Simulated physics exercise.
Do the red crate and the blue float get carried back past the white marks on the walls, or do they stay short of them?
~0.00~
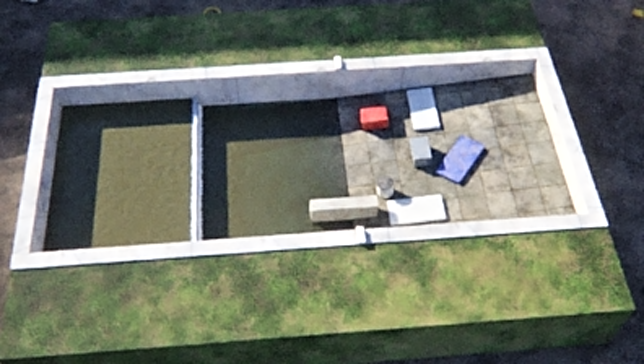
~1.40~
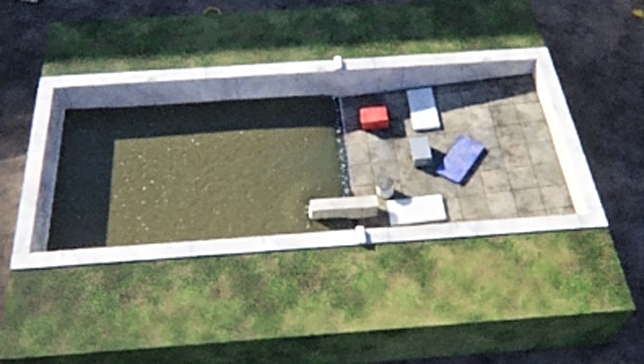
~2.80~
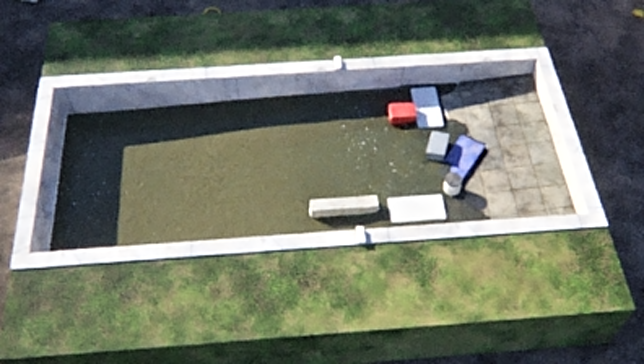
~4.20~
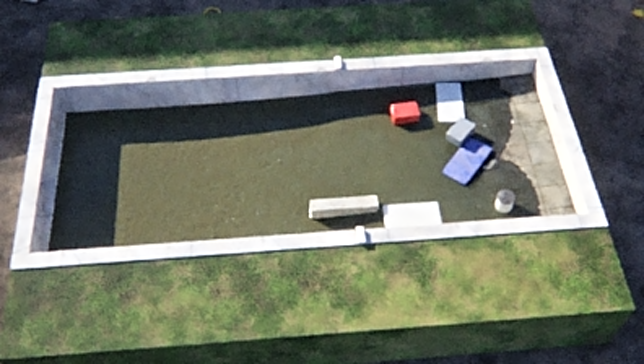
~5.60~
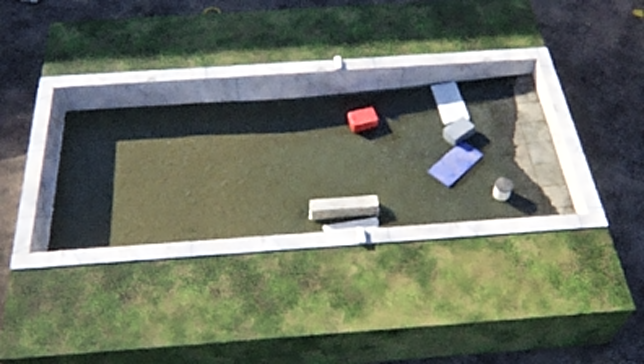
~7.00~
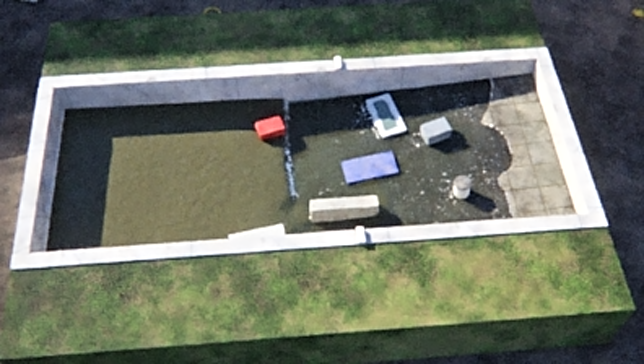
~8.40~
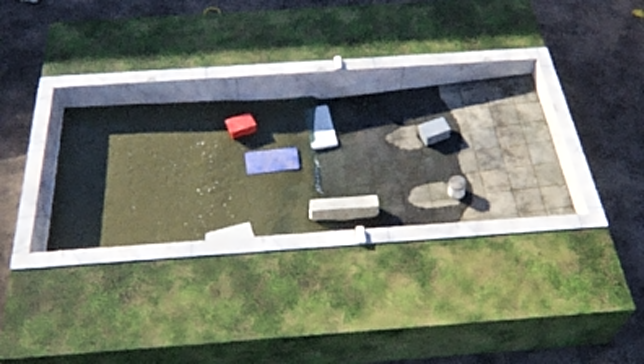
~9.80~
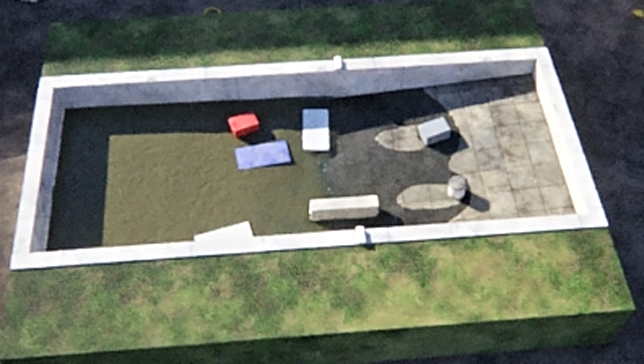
Both get past the white marks. The red crate and the blue float drift left with the retreating water and end up floating beyond the marks.
